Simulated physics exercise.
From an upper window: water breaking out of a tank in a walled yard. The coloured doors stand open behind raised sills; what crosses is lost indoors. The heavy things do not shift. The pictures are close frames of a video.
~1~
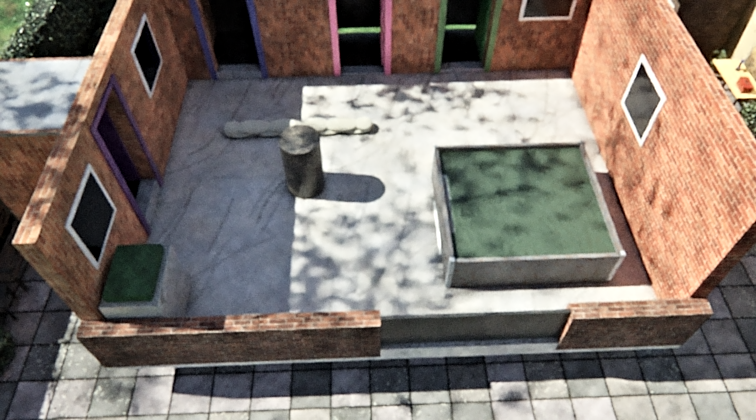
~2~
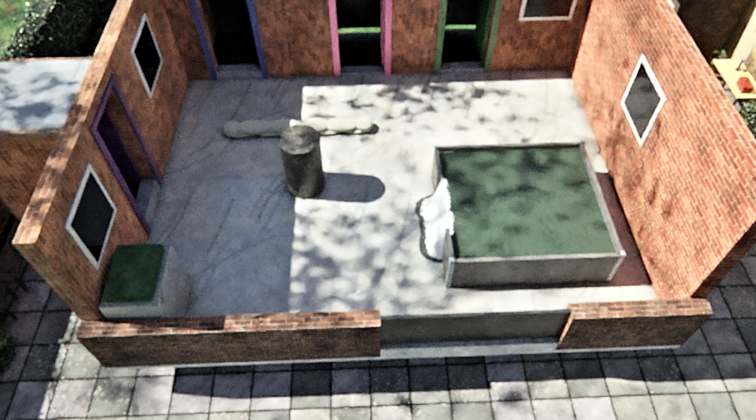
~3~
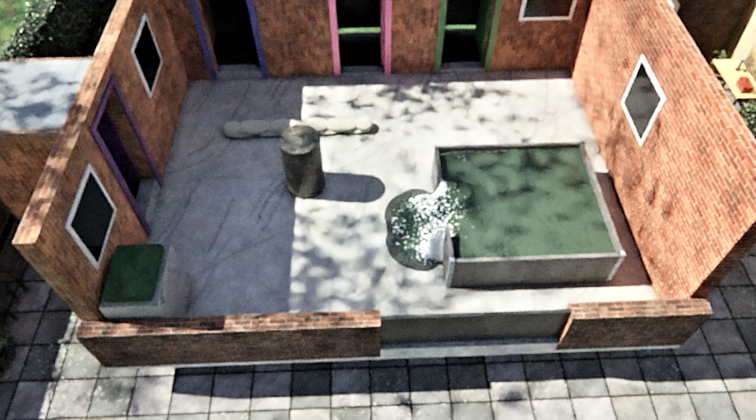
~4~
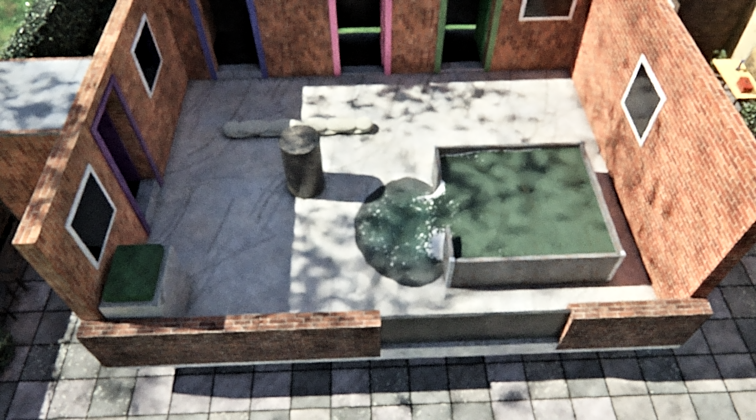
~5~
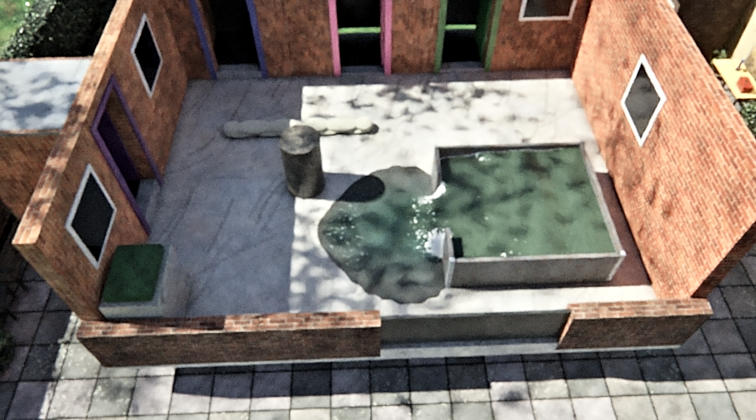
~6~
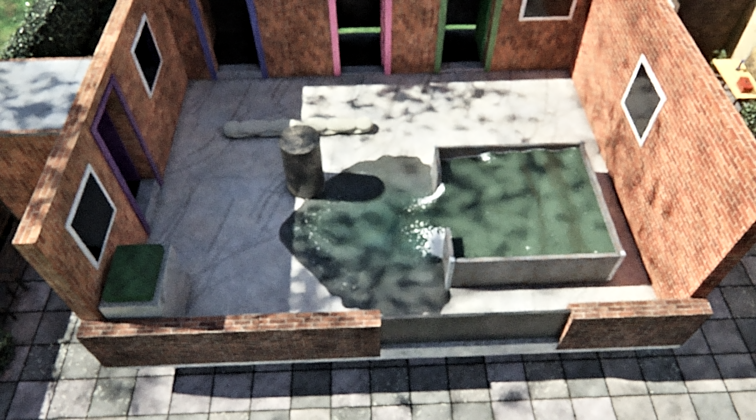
At first a square tank of green water sits whole and still in a brick-walled yard with coloured doorways. Then its left side breaks open in a burst of white, and water pours out, spreading leftward across the pale paving in a widening dark pool that reaches below the stone cylinder.
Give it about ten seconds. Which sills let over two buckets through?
In the end: The purple door stays under that; the green door stays under that; the pink door stays under that; the blue door stays under that.
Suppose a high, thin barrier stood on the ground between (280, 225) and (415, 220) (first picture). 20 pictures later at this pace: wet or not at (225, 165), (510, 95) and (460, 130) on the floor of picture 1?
In that order: Under water, clear, clear.
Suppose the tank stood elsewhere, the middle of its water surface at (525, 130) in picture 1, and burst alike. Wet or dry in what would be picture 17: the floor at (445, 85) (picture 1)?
Verdict: Free of water.
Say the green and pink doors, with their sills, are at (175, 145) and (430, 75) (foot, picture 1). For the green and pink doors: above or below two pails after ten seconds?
My reading: Green door is over; pink door keeps below it.
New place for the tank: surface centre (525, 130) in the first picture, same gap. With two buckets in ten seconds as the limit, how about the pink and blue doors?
My reading: The pink door is over, the blue door stays under.
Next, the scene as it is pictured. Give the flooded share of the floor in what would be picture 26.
Roughly 50 per cent.
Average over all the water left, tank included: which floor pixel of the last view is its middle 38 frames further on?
I would point to (347, 206).
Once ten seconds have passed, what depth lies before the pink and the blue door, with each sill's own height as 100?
Roughly 80 per cent, then 70 per cent.
A moment on, water covers 30 % of the floor; the purple door not reached, the green door not reached, the pink door not reached, the blue door not reached.
Next, water covers 40 % of the floor; the purple door wet at the sill, nothing in, the green door not reached, the pink door not reached, the blue door not reached.
Then, water covers 50 % of the floor; the purple door wet at the sill, nothing in, the green door not reached, the pink door not reached, the blue door not reached.
Later, water covers 65 % of the floor; the purple door wet at the sill, nothing in, the green door not reached, the pink door wet at the sill, nothing in, the blue door under two buckets in.
In the end, water covers 95 % of the floor; the purple door wet at the sill, nothing in, the green door wet at the sill, nothing in, the pink door wet at the sill, nothing in, the blue door under two buckets in.
